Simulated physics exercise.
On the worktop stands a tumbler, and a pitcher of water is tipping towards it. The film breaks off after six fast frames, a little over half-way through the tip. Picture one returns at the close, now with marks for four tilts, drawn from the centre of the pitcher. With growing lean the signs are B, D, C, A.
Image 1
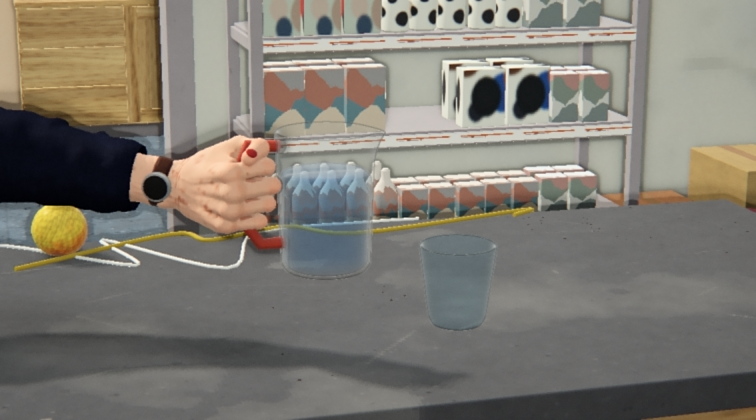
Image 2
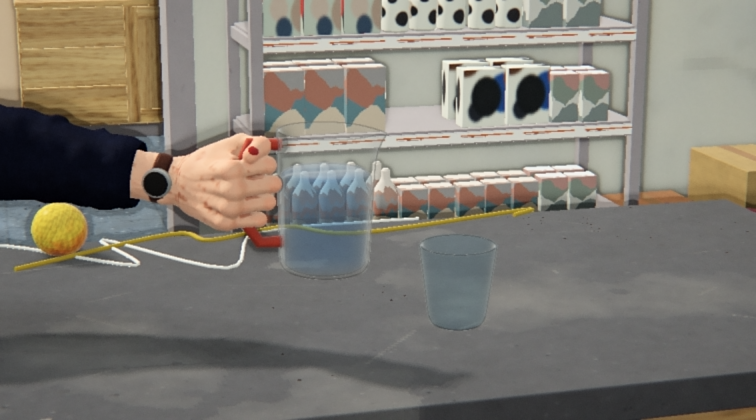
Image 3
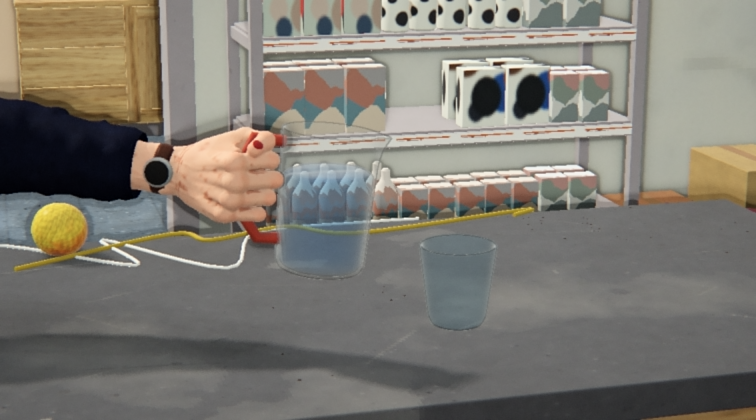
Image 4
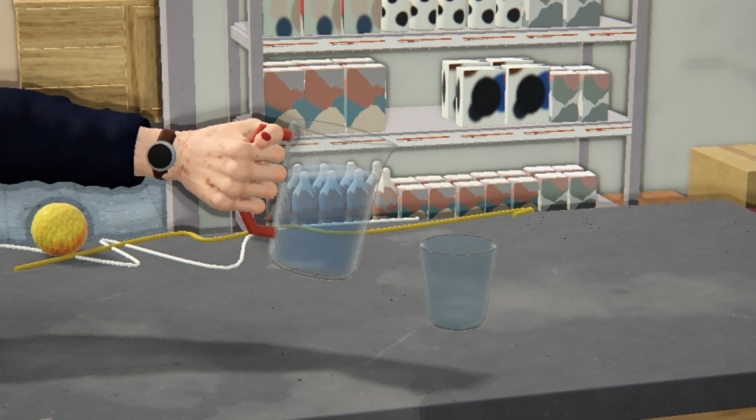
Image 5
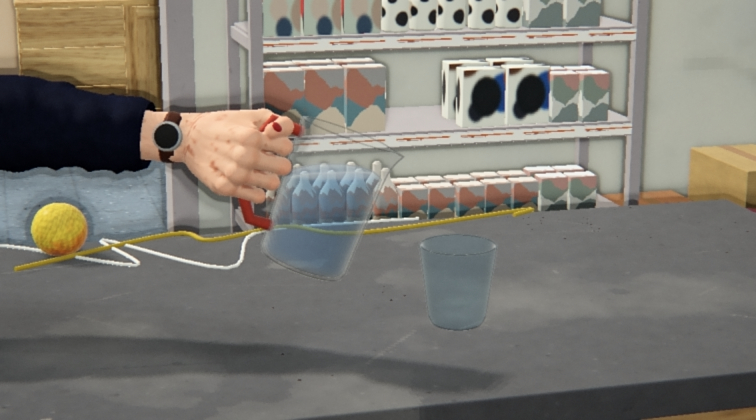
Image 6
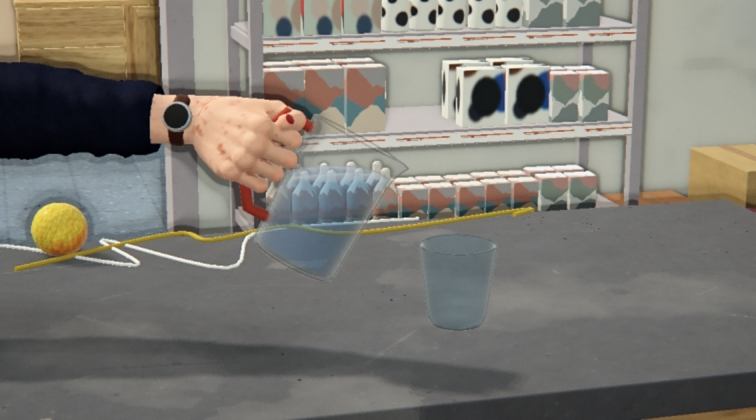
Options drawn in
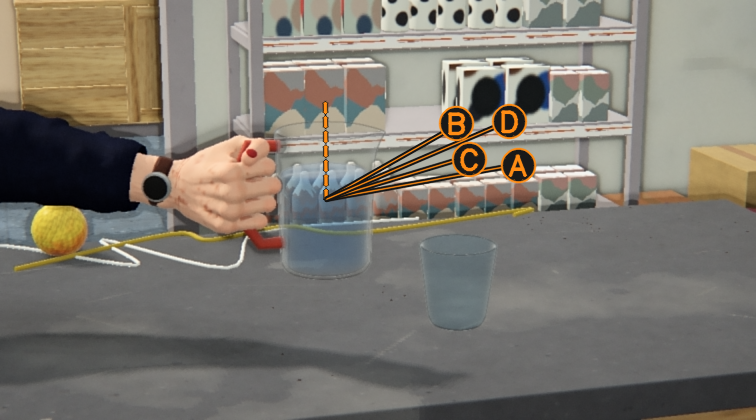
A hand wearing a watch held a clear pitcher of water by its red handle, upright at first, then steadily tilted it to the right toward a glass tumbler on the dark worktop.
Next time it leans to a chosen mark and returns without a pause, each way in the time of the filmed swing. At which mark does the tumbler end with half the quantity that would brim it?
B works best here.
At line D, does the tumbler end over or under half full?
Over half.
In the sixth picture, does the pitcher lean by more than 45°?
No, it does not.
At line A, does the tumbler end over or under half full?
Over.
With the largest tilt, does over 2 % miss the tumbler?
Yes.
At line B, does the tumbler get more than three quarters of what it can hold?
No, it does not.
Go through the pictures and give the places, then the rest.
The first picture shows upright, lip at (383, 131); rim of the tumbler round (458, 244); nothing has left yet.
The second picture shows upright, lip at (385, 132); nothing has left yet.
The third picture shows tipped about 6°, lip at (389, 137); nothing has left yet.
The fourth picture shows tipped about 13°, lip at (395, 145); nothing has left yet.
The fifth picture shows tipped about 21°, lip at (402, 155); nothing has left yet.
The sixth picture shows tipped about 30°, lip at (407, 167); nothing has left yet.
On the marked copy, A at (501, 167); B at (442, 133); C at (452, 161); D at (493, 127).
Choosing A, the tumbler ends with about 77 % of what it can hold; 24 % of the water is spilt.
Choosing B, the tumbler ends with about 48 % of what it can hold.
Choosing C, the tumbler ends with about 80 % of what it can hold; 10 % of the water is spilt.
Choosing D, the tumbler ends with about 73 % of what it can hold.
